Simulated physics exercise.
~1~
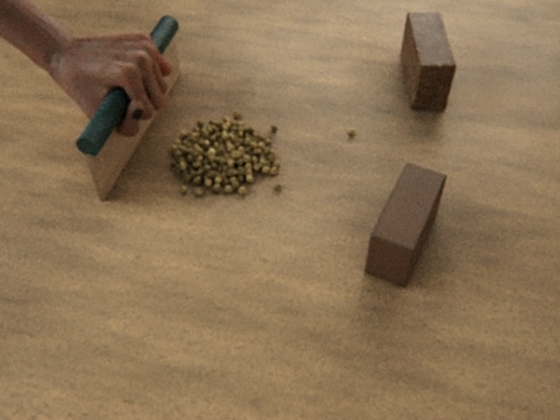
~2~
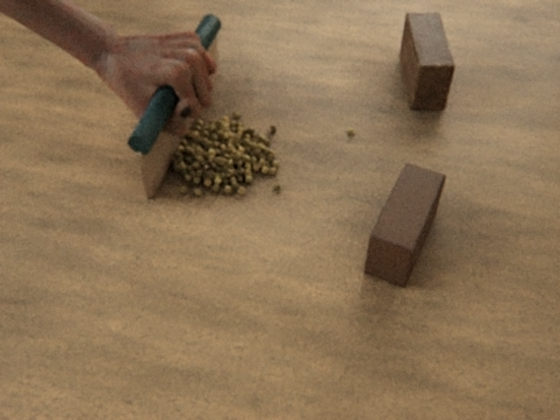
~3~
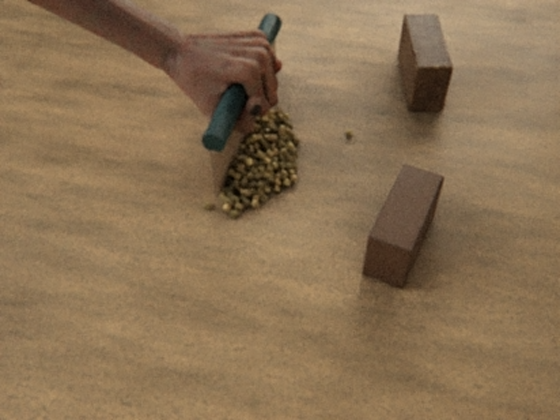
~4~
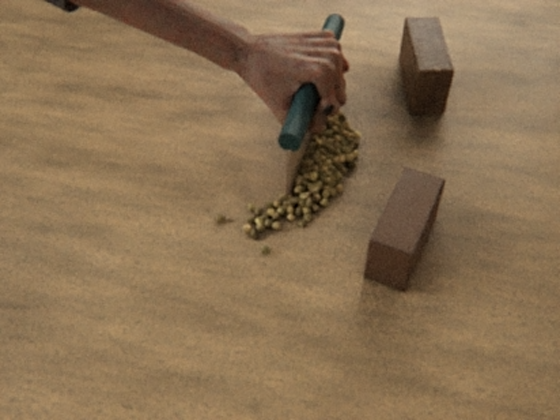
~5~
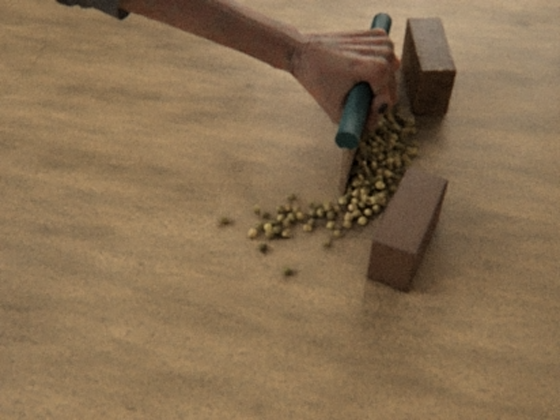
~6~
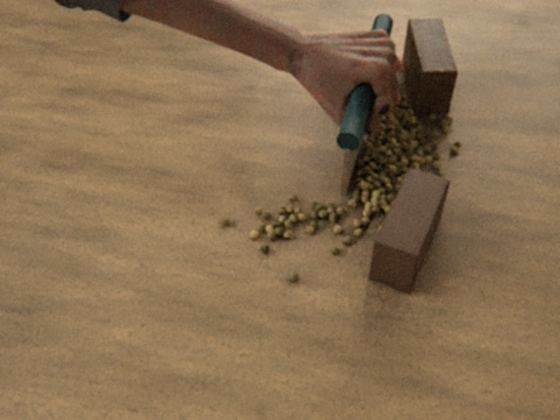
The video shows a hand pushing a green-handled scraper rightwards into a pile of small beans, driving them toward two brown blocks. The beans spread into a trailing band, and the scraper stops near the gap with most still before the blocks and some in or through it.
